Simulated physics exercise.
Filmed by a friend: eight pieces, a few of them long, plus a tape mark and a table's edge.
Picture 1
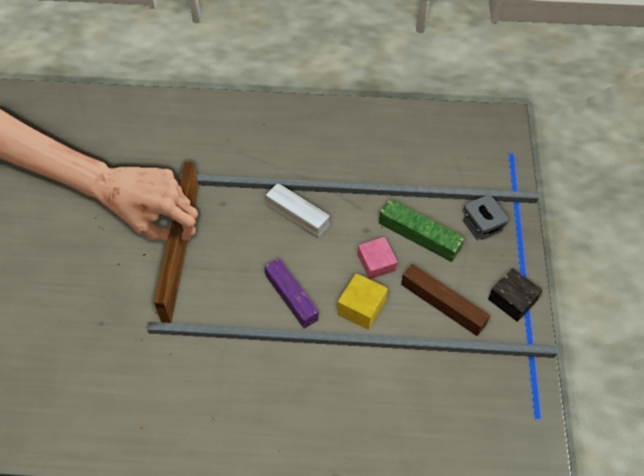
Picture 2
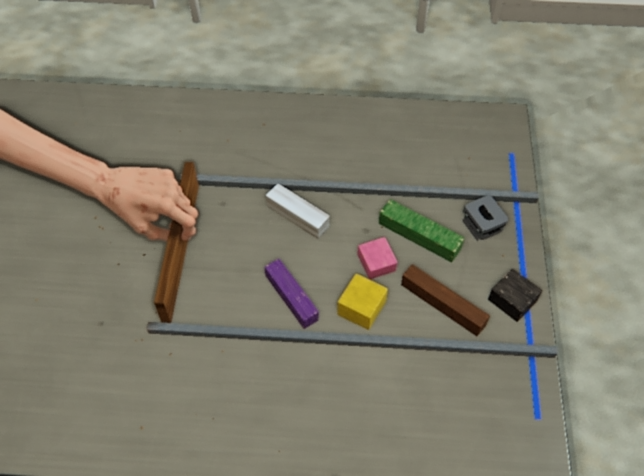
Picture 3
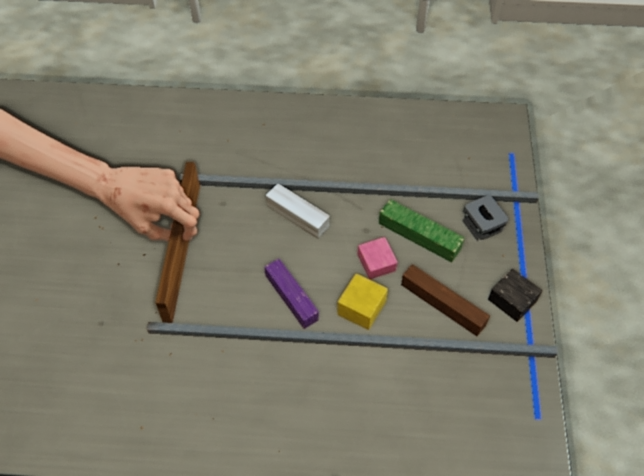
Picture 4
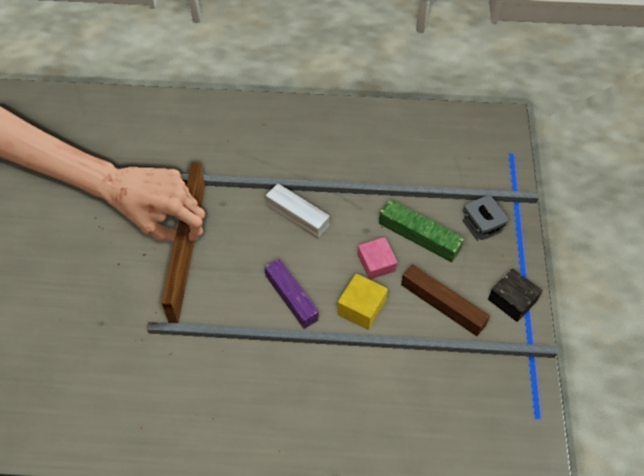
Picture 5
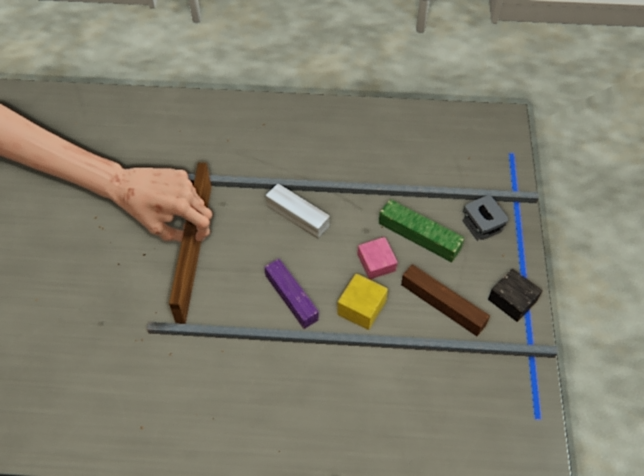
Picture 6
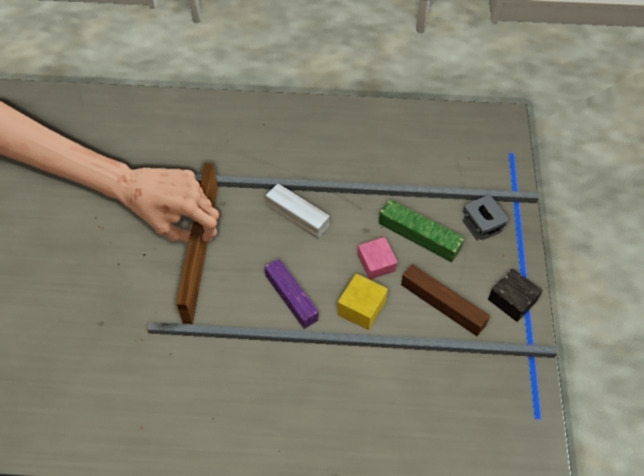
A hand at the left slides a brown board slowly a short way to the right between two grey rails on a grey tabletop, seen from above. Between the rails lie white and purple sticks, pink and yellow blocks, green and brown bars, and, near a blue tape line at the right, a grey case and a black block. These pieces stay still, untouched by the board, and the camera holds steady.
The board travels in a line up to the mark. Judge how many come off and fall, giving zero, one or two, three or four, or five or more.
Number falling: Five or more.
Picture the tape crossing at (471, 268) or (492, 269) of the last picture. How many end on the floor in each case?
That would be 1, then 3.
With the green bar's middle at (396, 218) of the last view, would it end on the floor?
Lab note: Started there, it ends up below.
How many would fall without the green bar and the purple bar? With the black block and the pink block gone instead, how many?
The first try gives 3, the second gives 4.
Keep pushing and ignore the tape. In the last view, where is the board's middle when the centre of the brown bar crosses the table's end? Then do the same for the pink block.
The middle is at (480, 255) when it's the brown bar, and at (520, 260) when it's the pink block.
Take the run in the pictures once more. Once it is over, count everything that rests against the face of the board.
In total, 2.
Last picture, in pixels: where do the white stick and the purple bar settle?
In the last picture they sit at about (530, 226) and about (538, 311).
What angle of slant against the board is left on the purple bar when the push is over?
Somewhere near 0 degrees, I'd say.
Soon after, none off yet; black block at rest near (515, 295); grey case at rest near (485, 219); brown bar at rest near (444, 300).
At rest, the number that fall off is five or more; fallen, yellow block, pink block, green bar, brown bar, grey case and black block.
